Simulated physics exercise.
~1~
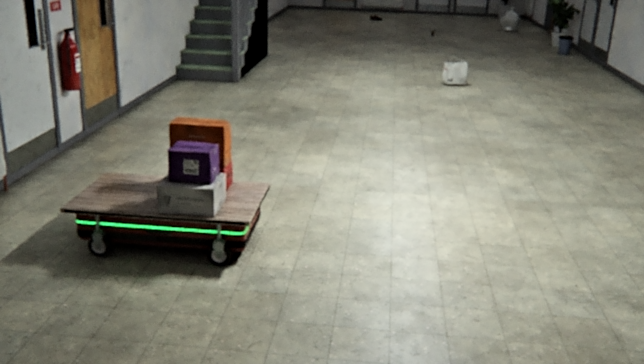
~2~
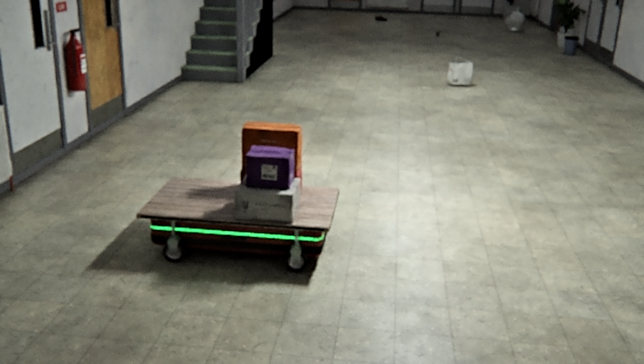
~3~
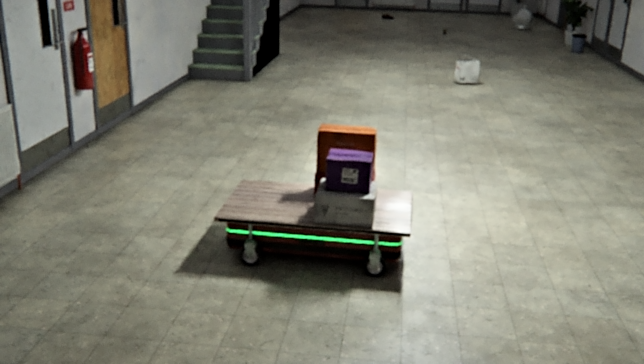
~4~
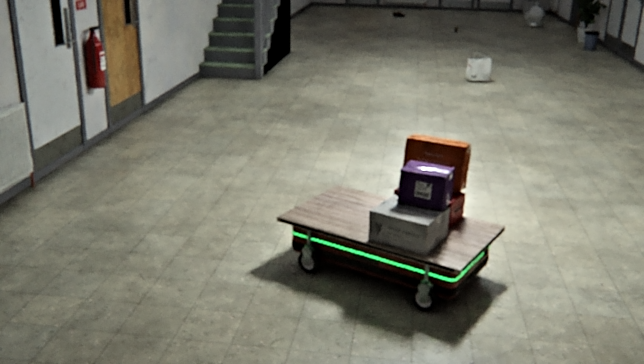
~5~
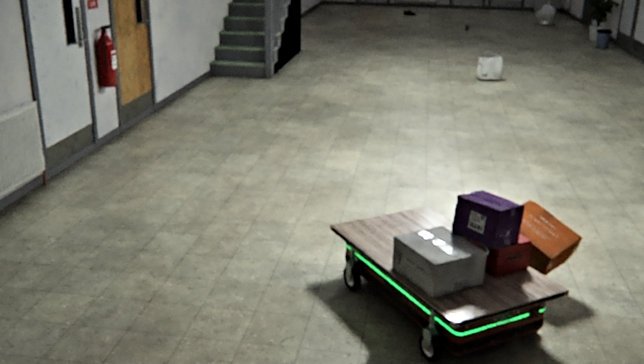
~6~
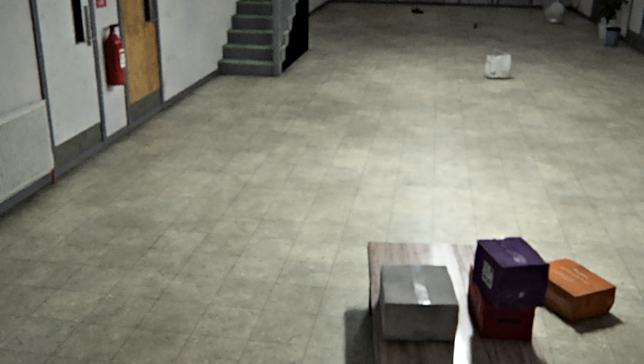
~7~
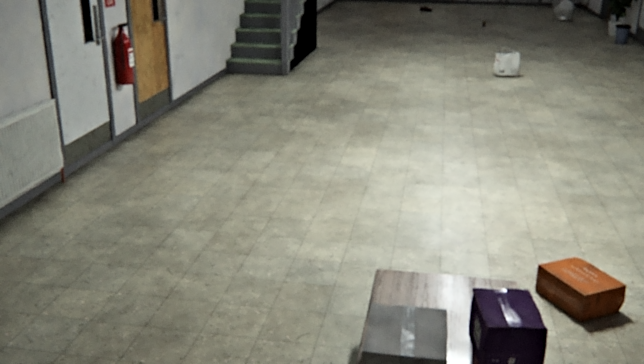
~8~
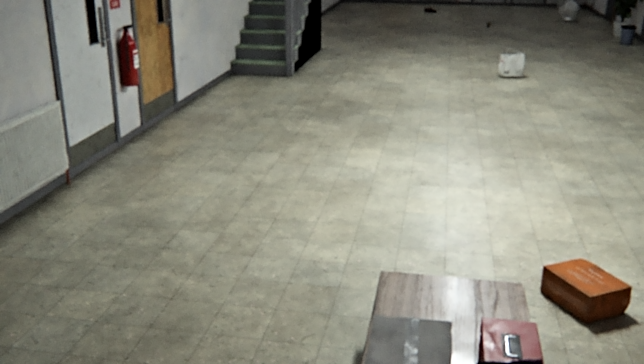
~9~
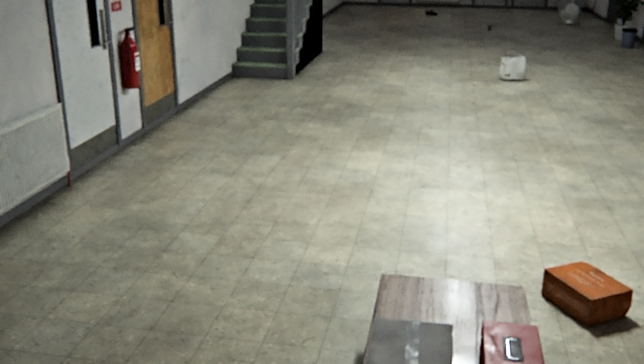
In a hallway, a cart turns toward the viewer, losing its orange and purple boxes.
